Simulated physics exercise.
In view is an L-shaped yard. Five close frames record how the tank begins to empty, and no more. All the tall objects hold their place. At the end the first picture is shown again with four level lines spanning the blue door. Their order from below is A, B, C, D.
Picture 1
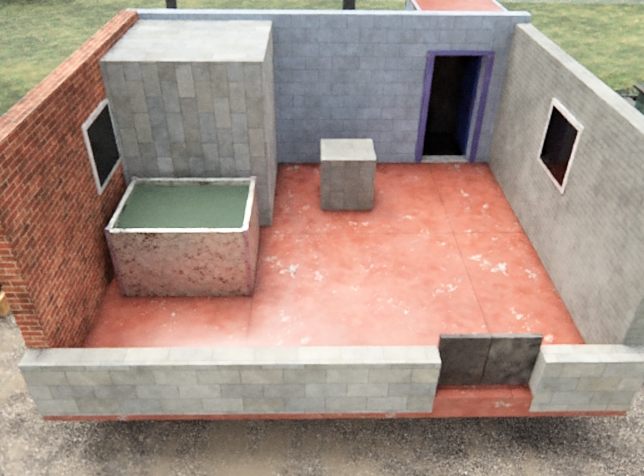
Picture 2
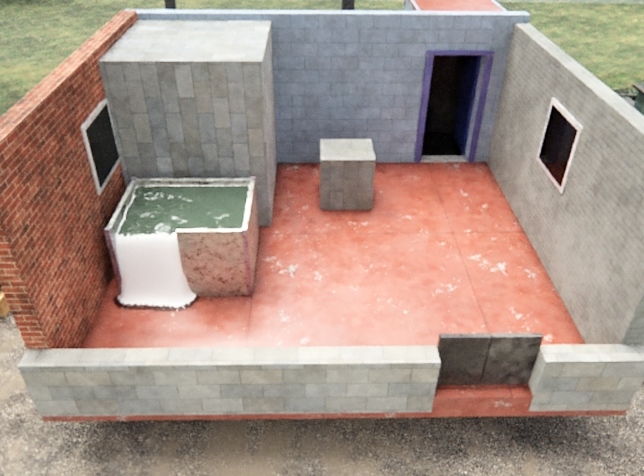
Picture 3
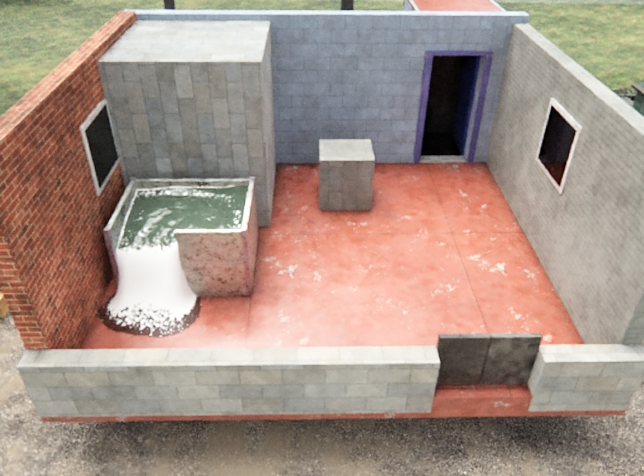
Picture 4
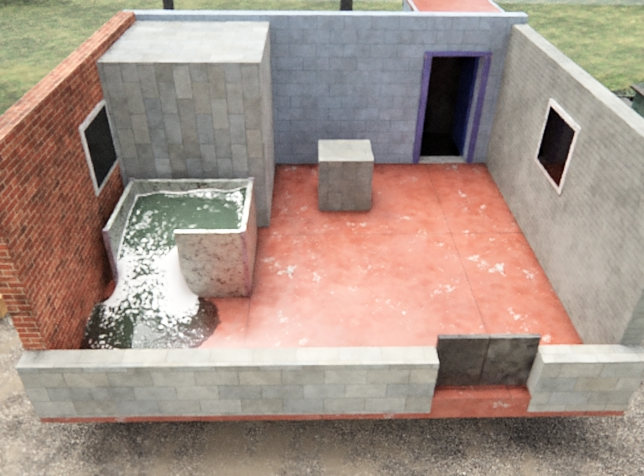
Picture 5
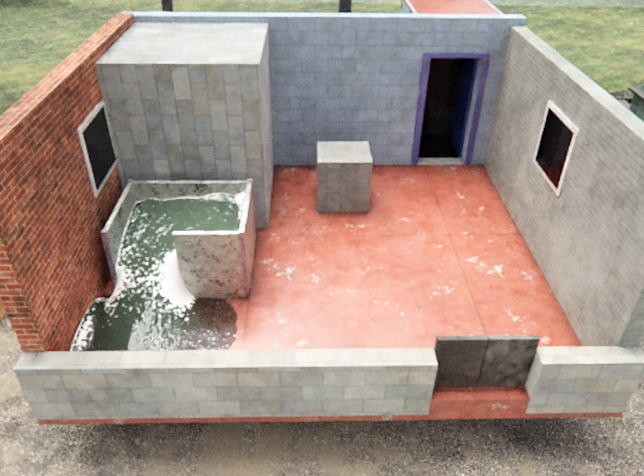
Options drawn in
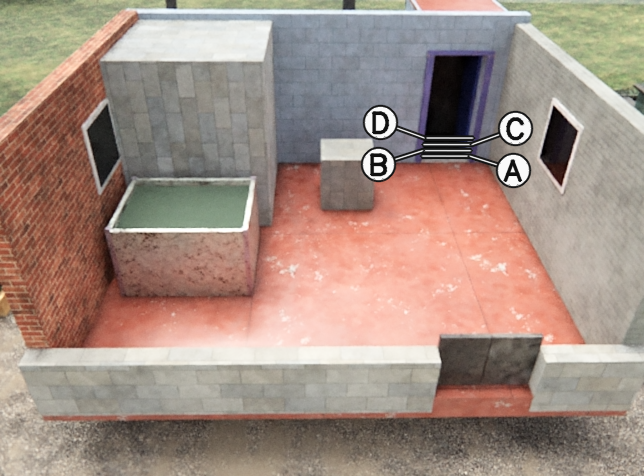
A walled yard with a red floor held a tank of still green water, then water poured over its front left side in a white sheet and spread across the floor in the near left corner.
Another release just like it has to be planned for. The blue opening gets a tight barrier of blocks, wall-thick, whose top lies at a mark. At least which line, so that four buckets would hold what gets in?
A is the one.
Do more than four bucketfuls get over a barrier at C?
No.
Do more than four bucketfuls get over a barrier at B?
No.
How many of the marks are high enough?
All of them.
On the marked copy, A at (445, 156); B at (446, 150); C at (447, 144); D at (448, 138); from the bottom up A, B, C, D.
Choosing A, a splash gets over, under a bucket.
Choosing B, nothing gets over.
Choosing C, nothing gets over.
Choosing D, nothing gets over.
